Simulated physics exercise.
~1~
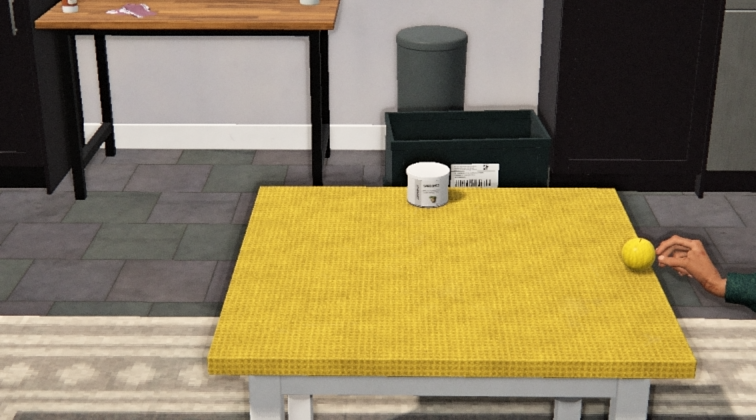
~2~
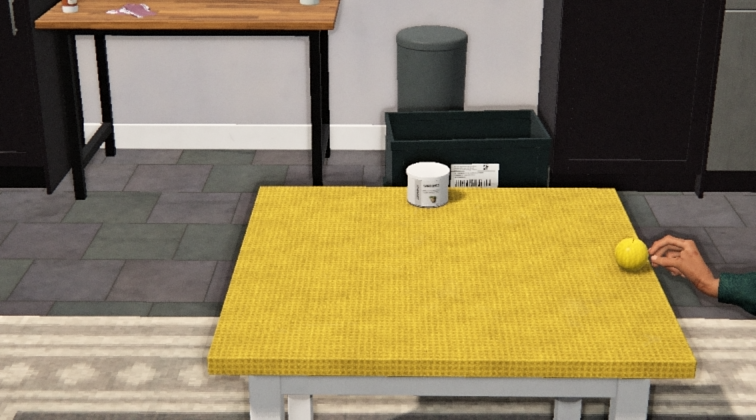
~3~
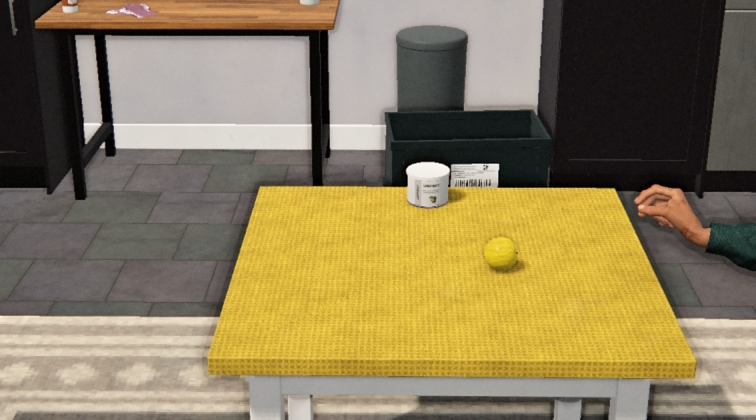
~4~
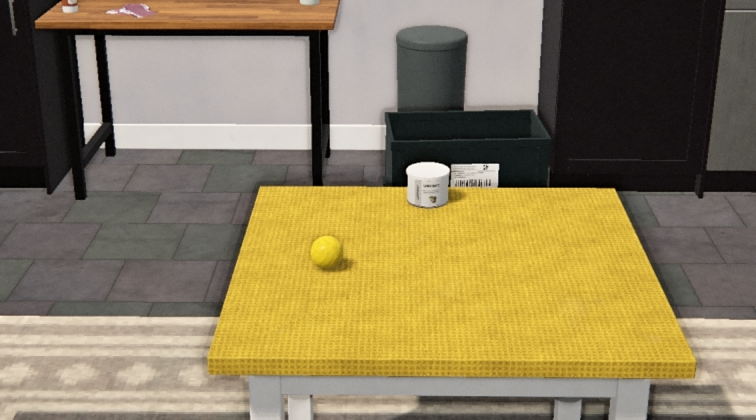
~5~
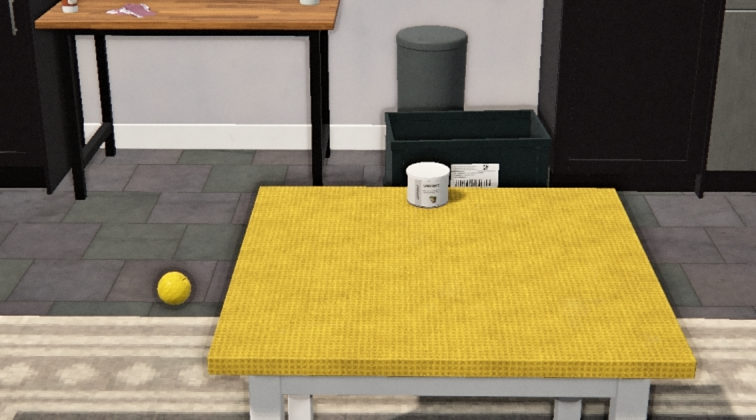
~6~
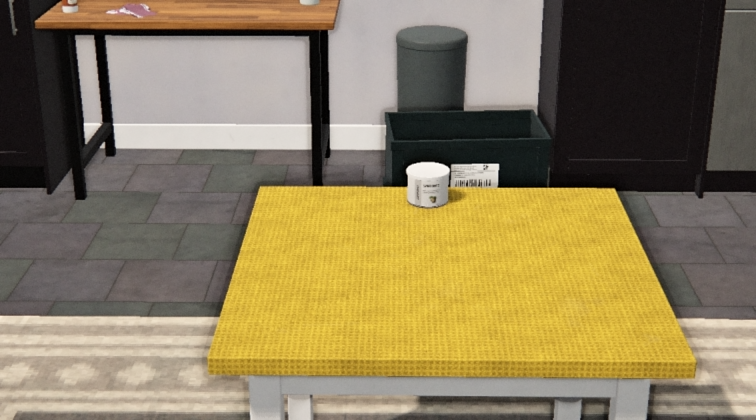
A yellow ball, pushed by a hand, rolls left across the table and off the edge.
